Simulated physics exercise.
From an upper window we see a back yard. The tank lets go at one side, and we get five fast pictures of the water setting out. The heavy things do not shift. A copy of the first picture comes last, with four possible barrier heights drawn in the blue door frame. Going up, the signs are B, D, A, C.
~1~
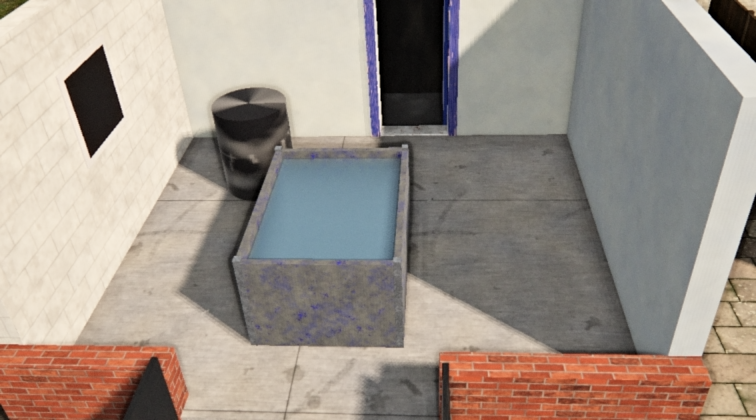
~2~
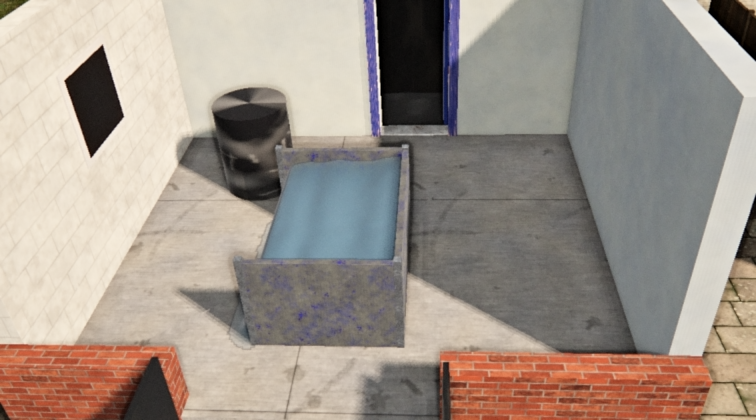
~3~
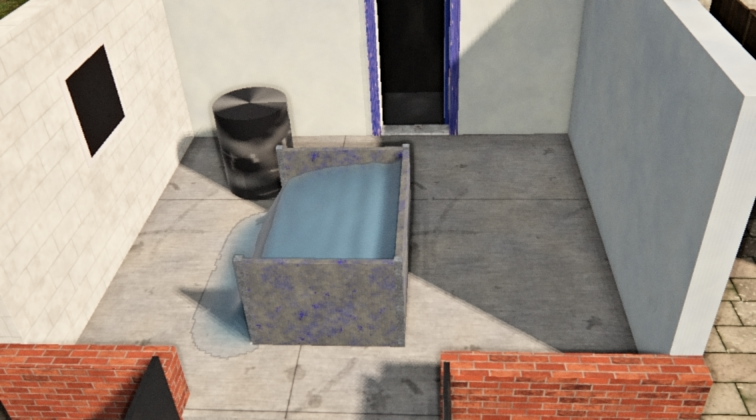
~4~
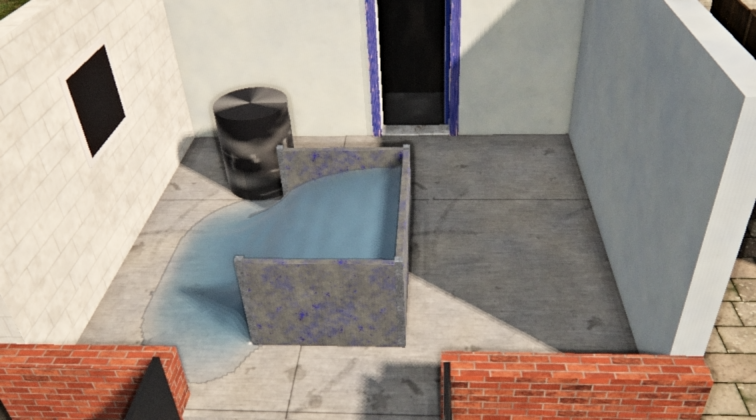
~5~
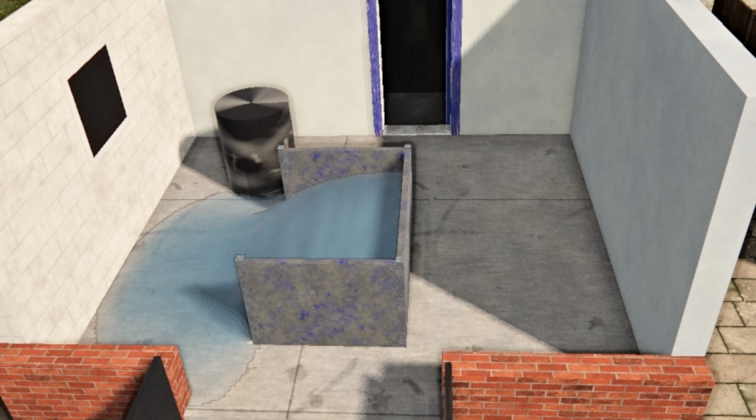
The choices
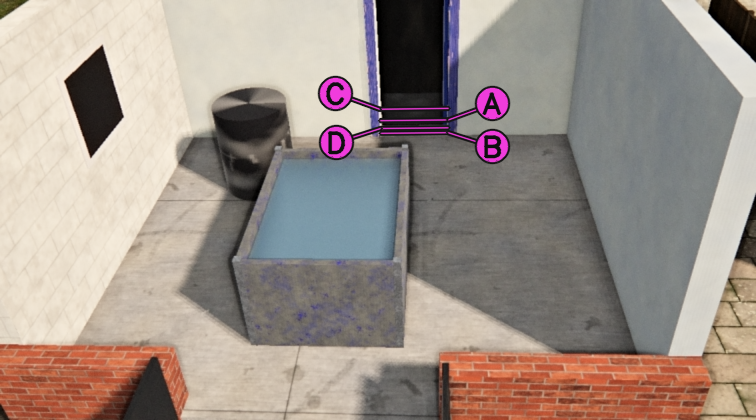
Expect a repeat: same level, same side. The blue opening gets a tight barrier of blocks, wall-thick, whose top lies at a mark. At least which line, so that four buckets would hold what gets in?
Choose B.
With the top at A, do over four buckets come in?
No, not at all.
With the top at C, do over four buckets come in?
No.
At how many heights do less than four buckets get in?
All of the four.
On the marked copy, A at (414, 120); B at (414, 132); C at (413, 108); D at (414, 128); from the bottom up B, D, A, C.
With A, nothing gets over.
With B, a splash gets over, under a bucket.
With C, nothing gets over.
With D, nothing gets over.
